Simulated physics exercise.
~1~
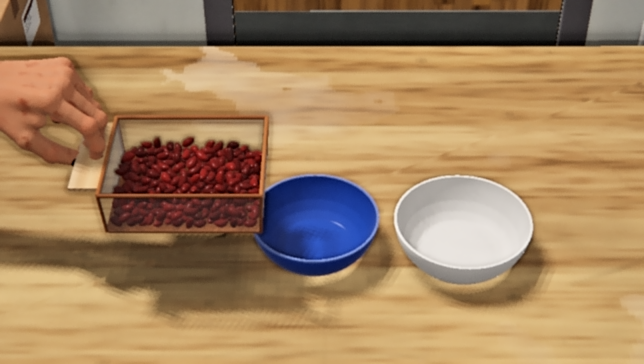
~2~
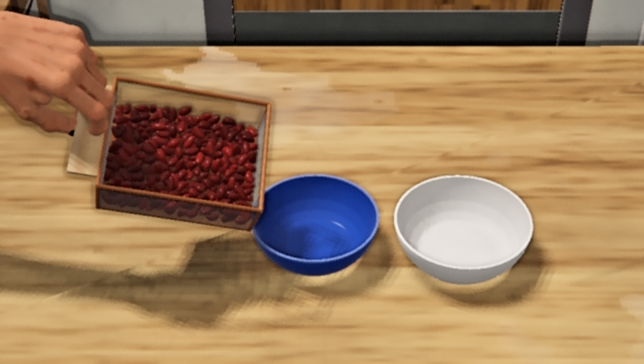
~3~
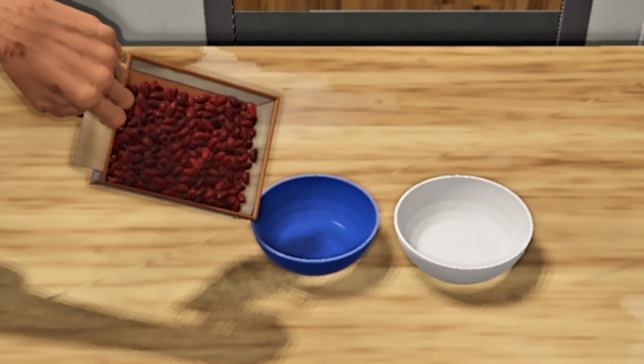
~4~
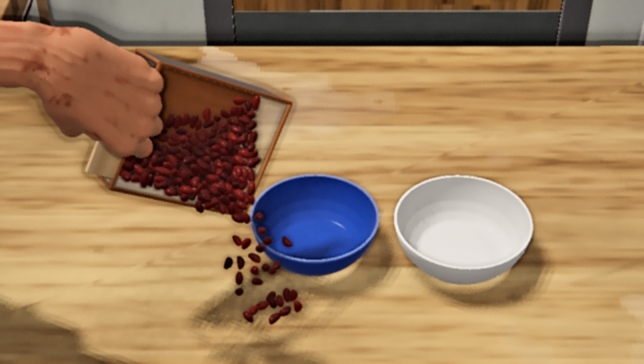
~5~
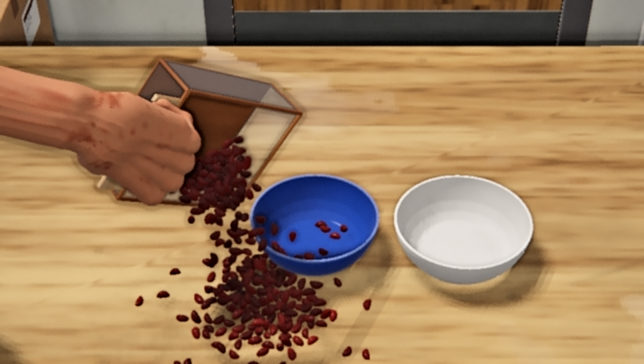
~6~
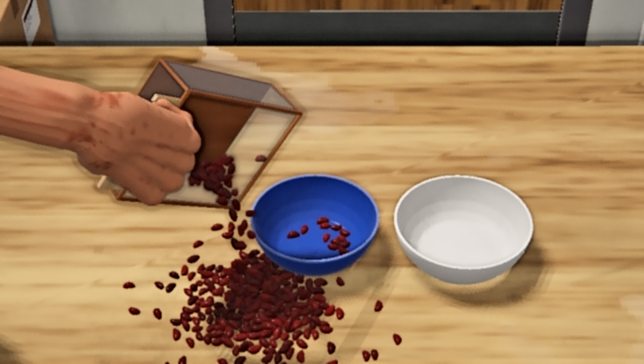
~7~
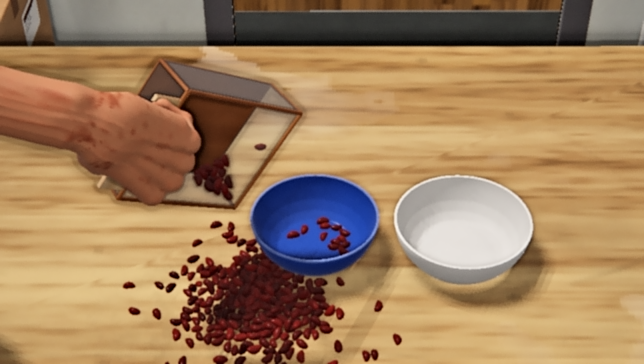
On a wooden table, a hand tipping a clear box of red beans, most spilling beside a blue bowl, few landing inside.
